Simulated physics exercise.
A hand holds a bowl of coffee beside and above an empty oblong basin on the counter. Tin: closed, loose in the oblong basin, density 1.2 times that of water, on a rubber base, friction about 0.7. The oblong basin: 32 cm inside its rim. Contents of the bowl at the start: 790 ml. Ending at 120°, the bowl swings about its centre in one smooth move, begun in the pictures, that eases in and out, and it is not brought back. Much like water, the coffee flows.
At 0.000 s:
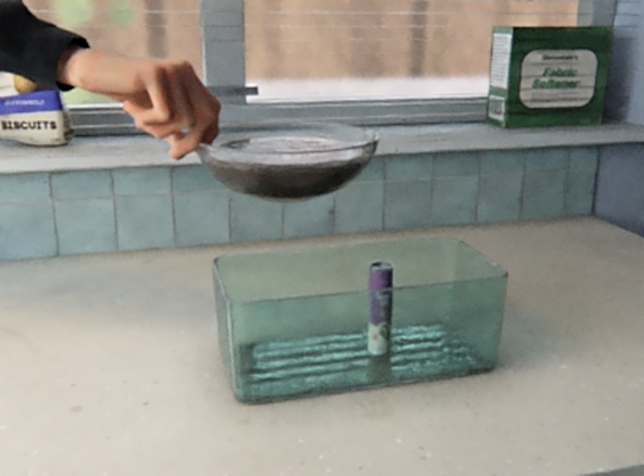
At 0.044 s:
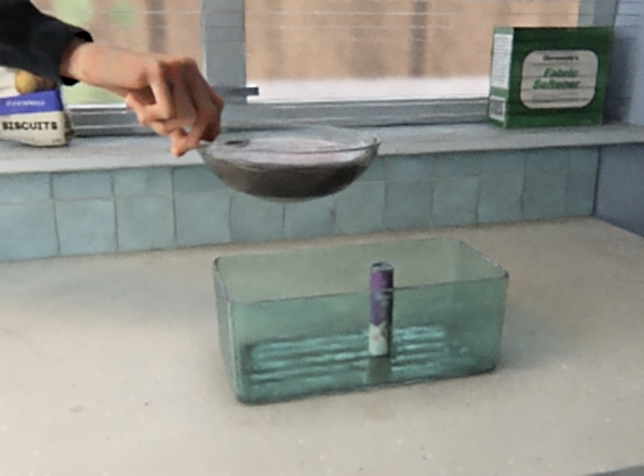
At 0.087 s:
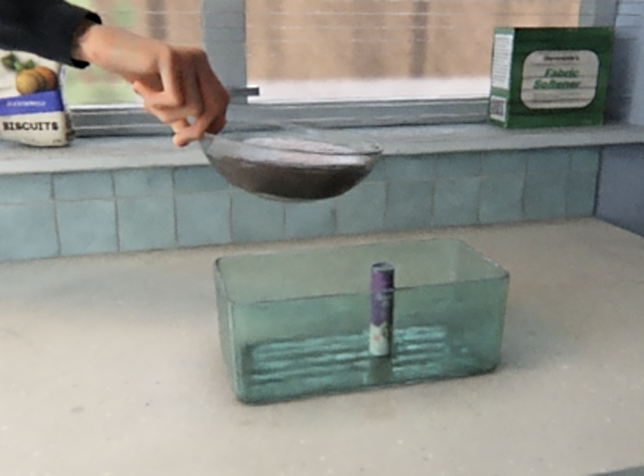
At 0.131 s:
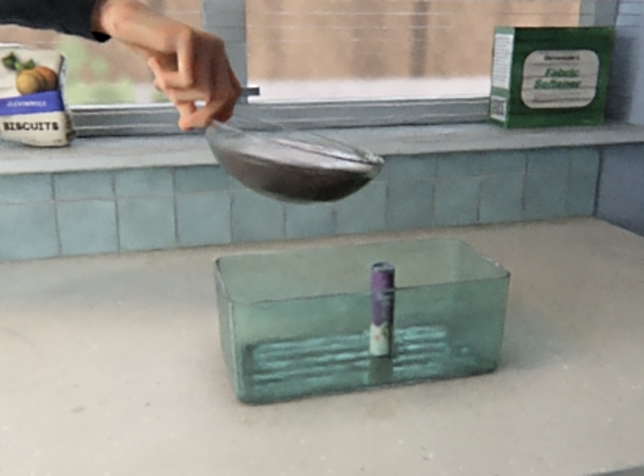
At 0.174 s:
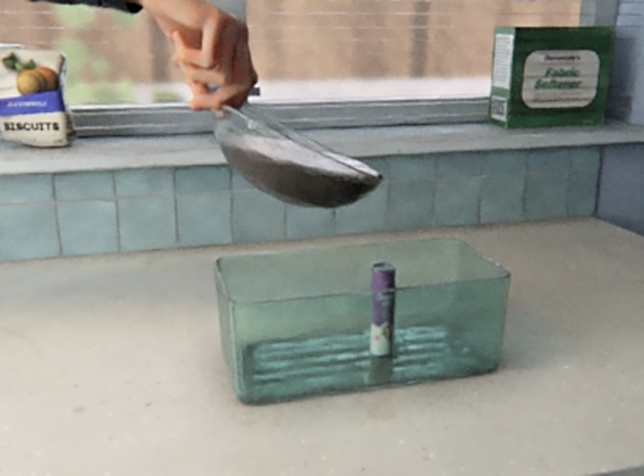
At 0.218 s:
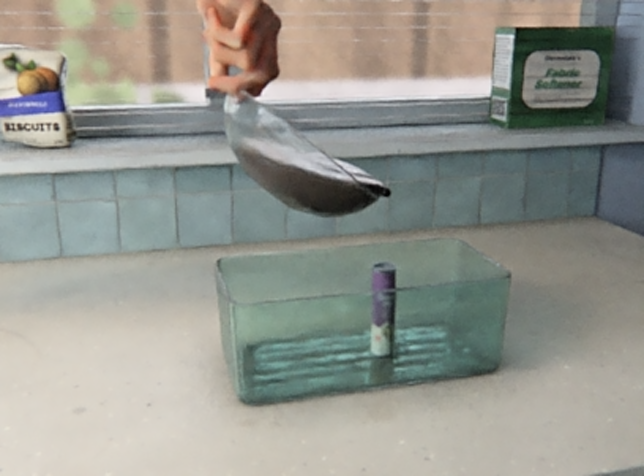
A hand tilting a glass bowl of dark coffee steadily to the right above a green oblong basin holding an upright tin.
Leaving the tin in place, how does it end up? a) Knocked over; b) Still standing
Answer: B.
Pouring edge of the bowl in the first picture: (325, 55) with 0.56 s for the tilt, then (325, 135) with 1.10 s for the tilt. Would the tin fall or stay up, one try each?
Run one: It tumbles. Run two: It does not tip.
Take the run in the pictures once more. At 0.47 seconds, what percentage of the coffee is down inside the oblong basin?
Around 98 percent.
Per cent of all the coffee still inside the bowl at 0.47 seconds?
Still held: Roughly 0 % of the total.
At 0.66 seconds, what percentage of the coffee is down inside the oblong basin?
Value: Approx. 84 %.
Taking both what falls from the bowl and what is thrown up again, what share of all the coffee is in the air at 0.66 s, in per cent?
Close to 14 %.
After 0.47 s the tilt is 113° and 0 per cent is still to pour; the tin stands where it began.
After 0.66 s the tilt is 120° and 0 per cent is still to pour; the tin stands 1 cm from where it began.
After 0.85 s the tilt is 120° and 0 per cent is still to pour; the tin stands where it began.
After 1.06 s the tilt is 120° and 0 per cent is still to pour; the tin stands where it began.
In the end the tin stands where it began.
